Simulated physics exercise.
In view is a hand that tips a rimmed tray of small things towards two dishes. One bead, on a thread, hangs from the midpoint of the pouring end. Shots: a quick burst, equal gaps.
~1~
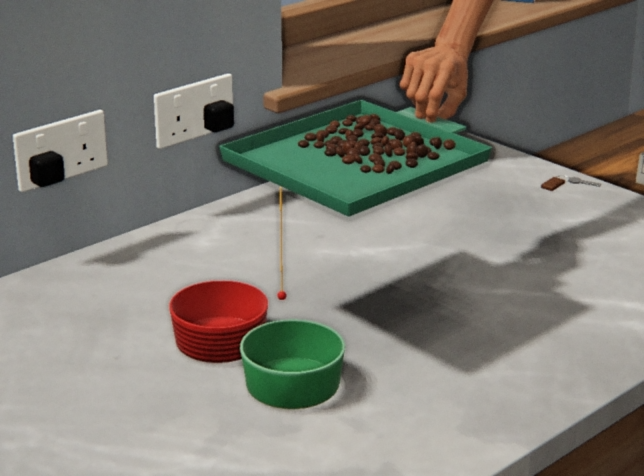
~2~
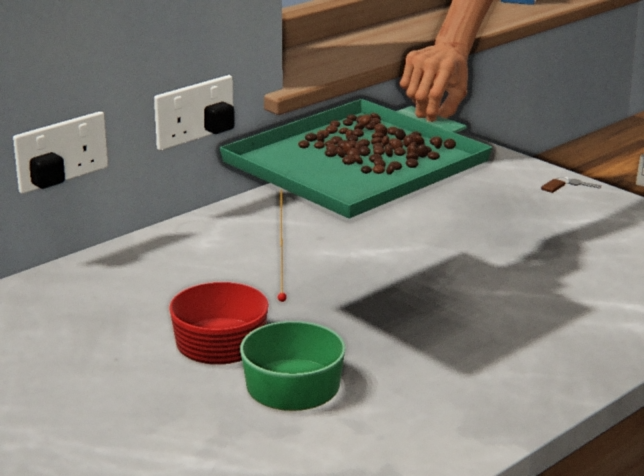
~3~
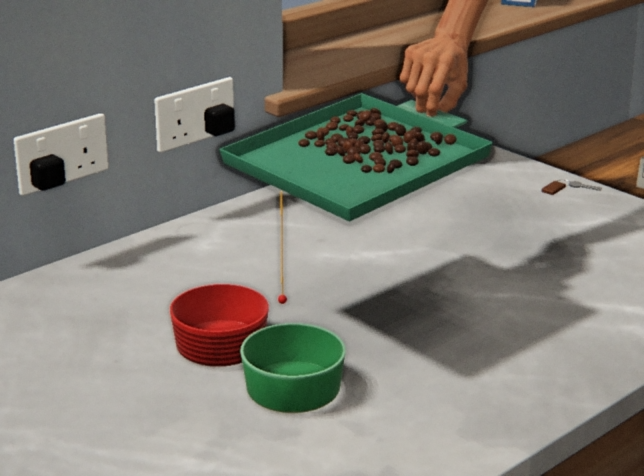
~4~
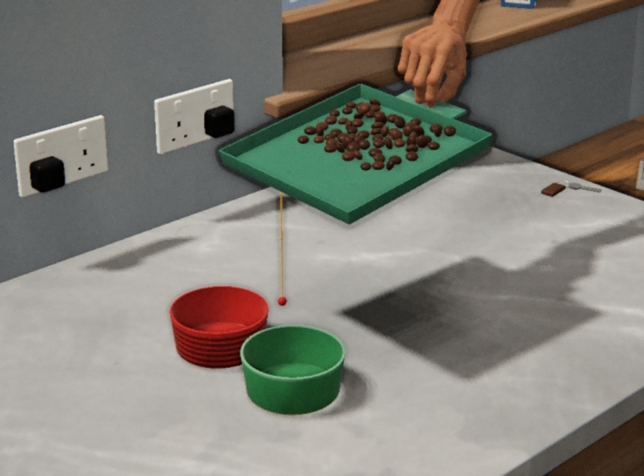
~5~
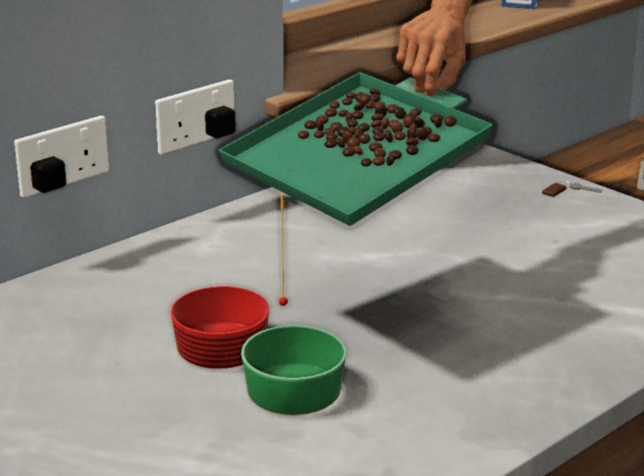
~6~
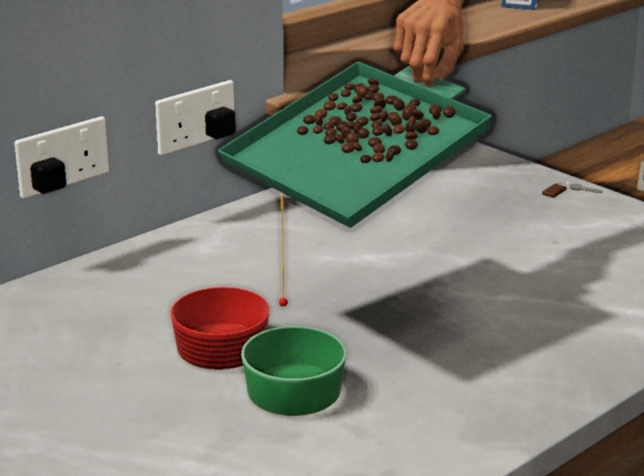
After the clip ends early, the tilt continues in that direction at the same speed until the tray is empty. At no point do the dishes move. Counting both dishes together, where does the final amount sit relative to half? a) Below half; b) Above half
Above half (b).
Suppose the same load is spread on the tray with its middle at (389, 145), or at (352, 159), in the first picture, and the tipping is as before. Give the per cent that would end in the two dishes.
90 per cent for the first try, 90 per cent for the second.
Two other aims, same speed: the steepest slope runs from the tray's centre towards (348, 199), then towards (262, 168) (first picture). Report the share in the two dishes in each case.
Lab note: Try one about 30 %, try two 50 %.
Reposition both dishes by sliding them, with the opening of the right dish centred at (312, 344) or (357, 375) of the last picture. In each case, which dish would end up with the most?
Placement one: The right-positioned dish. Placement two: The left-positioned dish.
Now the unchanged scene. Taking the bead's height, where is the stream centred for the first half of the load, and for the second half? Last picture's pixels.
First around (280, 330), afterwards around (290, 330).
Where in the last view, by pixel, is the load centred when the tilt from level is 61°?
Roughly at (303, 187).
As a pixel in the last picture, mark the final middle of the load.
I'd place the middle at about (284, 382).
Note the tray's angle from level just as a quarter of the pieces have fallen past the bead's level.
Approx. reading: About 100°.
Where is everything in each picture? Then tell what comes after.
The first picture shows corners of the pouring end at (223, 146) and (349, 201), level; middle of the load at (376, 141), flat chocolate drops; left dish at (181, 335); right dish at (254, 380); bead on its thread at (282, 296).
The second picture shows corners of the pouring end at (223, 147) and (349, 203), level; middle of the load at (377, 141).
The third picture shows corners of the pouring end at (223, 149) and (349, 207), tipped barely, lowest at the right corner; middle of the load at (377, 138).
The fourth picture shows corners of the pouring end at (222, 150) and (348, 210), tipped a little, lowest at the right corner; middle of the load at (376, 132).
The fifth picture shows corners of the pouring end at (223, 150) and (349, 212), tipped a little, lowest at the right corner; middle of the load at (377, 124).
The sixth picture shows corners of the pouring end at (222, 150) and (348, 215), tipped clearly, lowest at the right corner; middle of the load at (375, 117); left dish at (182, 342); right dish at (255, 387).
Soon, tray tipped steeply; nearly all on the tray; a small part in the air.
A while on, tray tipped past a quarter turn; about half on the tray; about a quarter in the right dish; a small part in the left dish; a stray few outside both; about a quarter in the air.
Towards the end, tray tipped past a quarter turn; about two thirds in the right dish; about a quarter in the left dish; a small part outside both.
Finally, tray tipped past a quarter turn; about two thirds in the right dish; about a quarter in the left dish; a small part outside both.
